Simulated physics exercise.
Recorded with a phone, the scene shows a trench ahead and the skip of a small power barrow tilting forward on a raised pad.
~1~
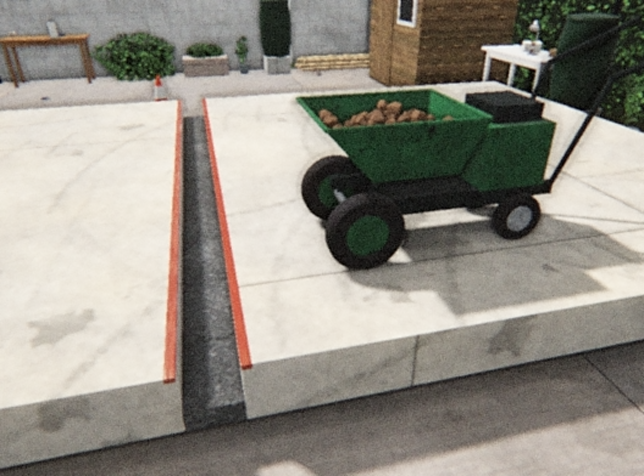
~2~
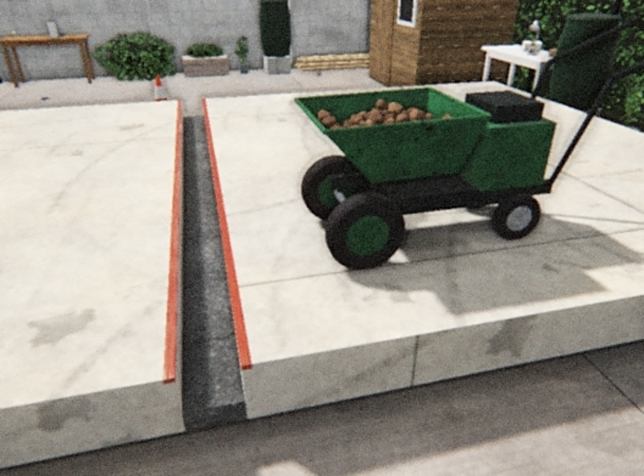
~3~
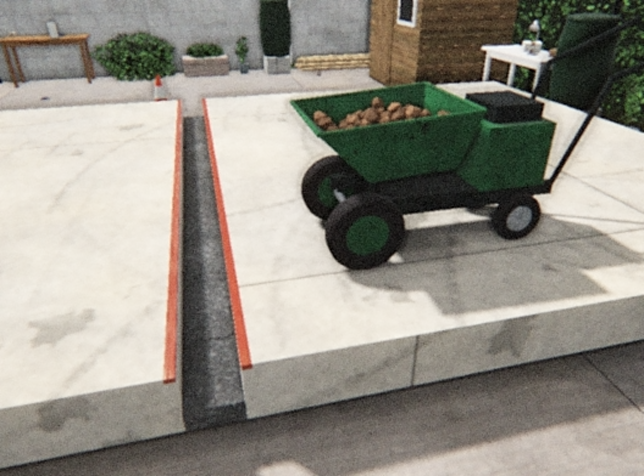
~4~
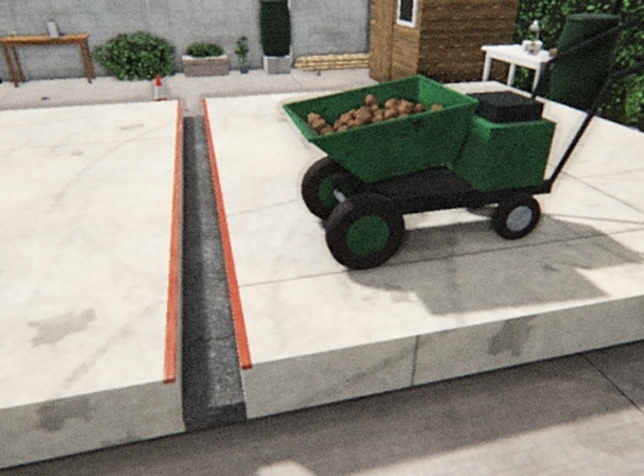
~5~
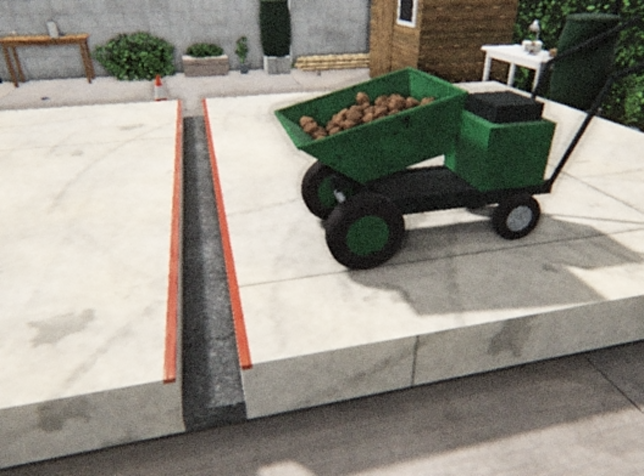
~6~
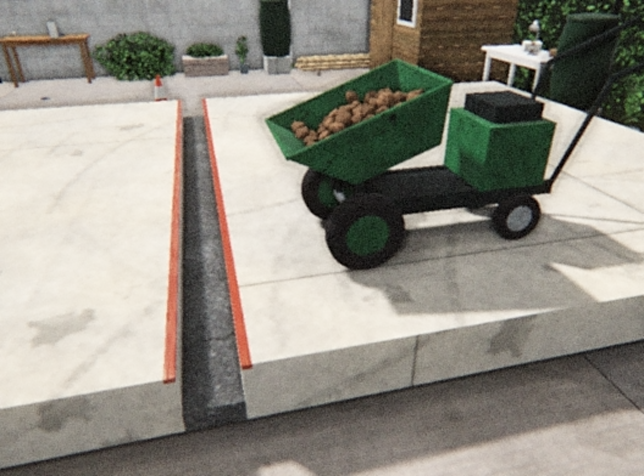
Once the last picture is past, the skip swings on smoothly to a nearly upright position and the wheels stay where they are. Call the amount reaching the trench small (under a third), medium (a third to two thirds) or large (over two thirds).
Large.
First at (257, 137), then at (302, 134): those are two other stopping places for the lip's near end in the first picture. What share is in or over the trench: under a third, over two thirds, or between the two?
Record - trial one: Under a third; trial two: More than two thirds.
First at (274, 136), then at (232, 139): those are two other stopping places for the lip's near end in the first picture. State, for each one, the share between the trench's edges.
Around 50 % the first time and around 0 % the second.
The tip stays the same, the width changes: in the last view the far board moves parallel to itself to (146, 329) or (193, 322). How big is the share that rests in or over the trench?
Close to 80 per cent in the first, close to 50 per cent in the second.
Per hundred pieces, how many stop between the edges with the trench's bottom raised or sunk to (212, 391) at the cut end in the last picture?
Estimate: Approx. 60 per cent.
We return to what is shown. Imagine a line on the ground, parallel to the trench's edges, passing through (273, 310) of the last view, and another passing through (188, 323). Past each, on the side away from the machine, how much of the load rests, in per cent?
I reckon some 90 per cent and some 20 per cent.
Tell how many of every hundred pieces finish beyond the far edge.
Estimate: Around 0 per cent.
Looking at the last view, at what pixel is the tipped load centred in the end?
Last view, resting centre - approx. (208, 274).
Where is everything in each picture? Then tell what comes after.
Lip of the skip (327, 132), level; top of the load (391, 127), clay clods; first edge of the trench (239, 315); far edge (171, 325), the trench under half as wide as the skip, and about as deep as wide, in the first picture.
Lip of the skip (325, 133), tipped barely; top of the load (389, 126), in the second picture.
Lip of the skip (319, 136), tipped barely; top of the load (395, 125), in the third picture.
Lip of the skip (310, 141), tipped a little; top of the load (389, 123), in the fourth picture.
Lip of the skip (300, 148), tipped a little; top of the load (409, 115), in the fifth picture.
Lip of the skip (288, 159), tipped clearly; top of the load (398, 110); first edge of the trench (239, 315); far edge (171, 325), in the sixth picture.
Just after the last frame, skip tipped steeply; every one in the skip.
A moment on, skip tipped right over; the larger part in the skip; about a tenth short of the trench; about a tenth in or heaped over the trench.
Further on, skip tipped right over; about a tenth in the skip; about a tenth short of the trench; the larger part in or heaped over the trench; just a few beyond it.
When it is over, skip tipped right over; about a tenth in the skip; about a tenth short of the trench; the larger part in or heaped over the trench; just a few beyond it.
